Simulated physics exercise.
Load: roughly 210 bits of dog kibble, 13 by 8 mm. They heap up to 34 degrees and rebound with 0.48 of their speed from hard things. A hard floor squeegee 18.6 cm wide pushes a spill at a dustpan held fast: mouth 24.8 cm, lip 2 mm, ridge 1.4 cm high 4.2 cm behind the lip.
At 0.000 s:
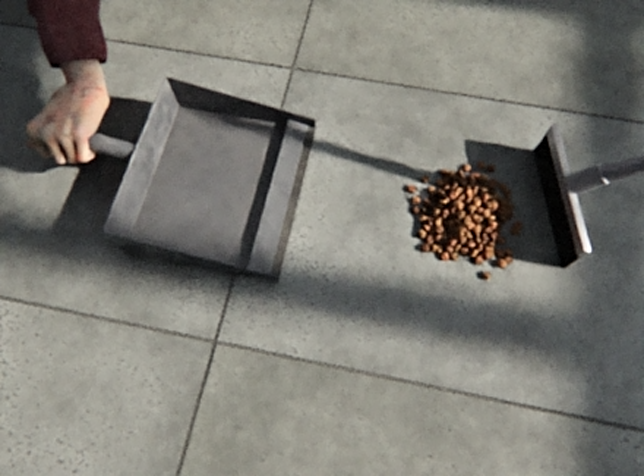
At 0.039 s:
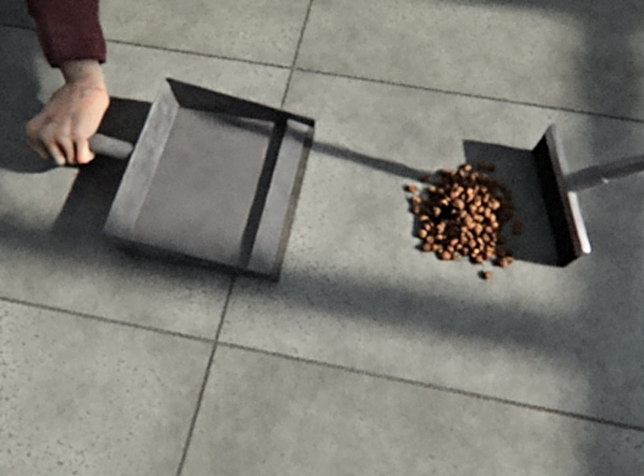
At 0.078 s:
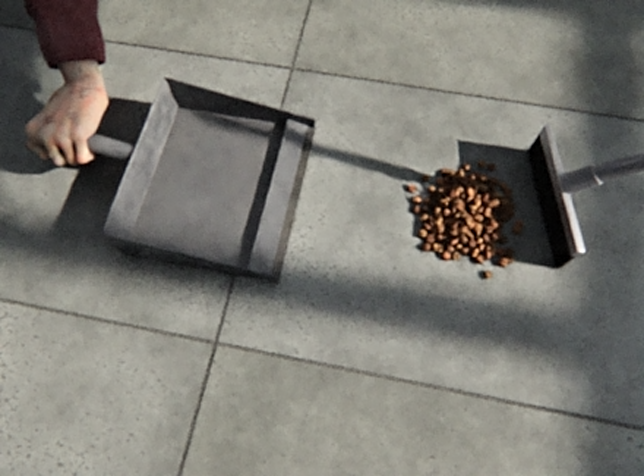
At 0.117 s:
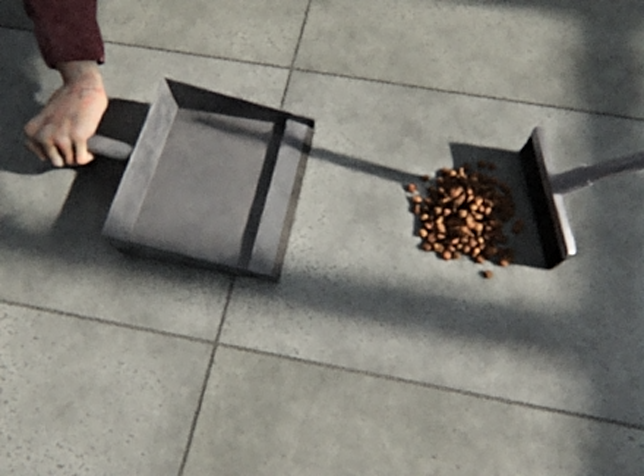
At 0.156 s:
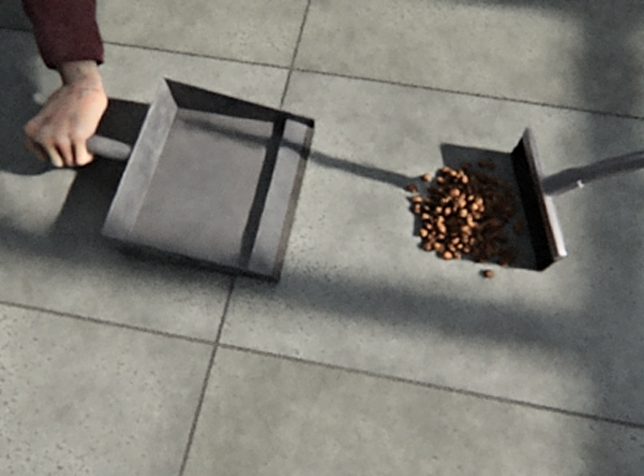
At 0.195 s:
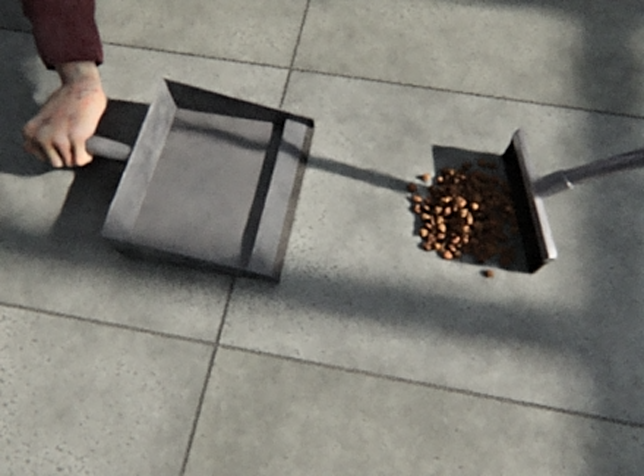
A small heap of reddish-brown dog kibble lies right of centre on a grey tiled floor crossed by soft shadows, seen from above at an angle. At left, a hand in a dark maroon sleeve grips the handle of a grey dustpan, while a dark-faced squeegee stands right of the heap. The squeegee slides a short way left to the heap's edge, while the hand, pan and camera stay still.
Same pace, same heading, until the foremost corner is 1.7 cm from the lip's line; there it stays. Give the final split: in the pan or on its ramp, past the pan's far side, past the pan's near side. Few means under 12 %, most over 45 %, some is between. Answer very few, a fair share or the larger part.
Pan: A fair share, far side: Very few, near side: A fair share.
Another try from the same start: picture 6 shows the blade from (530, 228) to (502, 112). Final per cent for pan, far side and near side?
Pan 5, far 10, near 0.
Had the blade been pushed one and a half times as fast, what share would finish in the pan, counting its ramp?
It would be near 25 per cent.
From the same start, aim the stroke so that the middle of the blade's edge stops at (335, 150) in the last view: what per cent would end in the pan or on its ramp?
Some 10 per cent.
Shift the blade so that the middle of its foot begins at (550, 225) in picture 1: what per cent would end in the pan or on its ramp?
Some 15 per cent.
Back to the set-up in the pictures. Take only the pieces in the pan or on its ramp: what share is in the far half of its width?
About 0 per cent.
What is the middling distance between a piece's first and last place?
Some 26 cm.
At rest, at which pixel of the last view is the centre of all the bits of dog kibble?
Near (296, 249).
After 0.60 s, middle of the blade 18 cm from the lip; 0 % over the lip, far side 0 %, near side 0 %.
After 0.86 s, middle of the blade 9 cm from the lip; 0 % over the lip, far side 0 %, near side 10 %.
After 1.24 s, middle of the blade 4 cm from the lip; 20 % over the lip, far side 0 %, near side 25 %.
At rest (1.5 s), pan 20 %, far side 0 %, near side 25 %, in front of the lip or behind the blade 60 %.
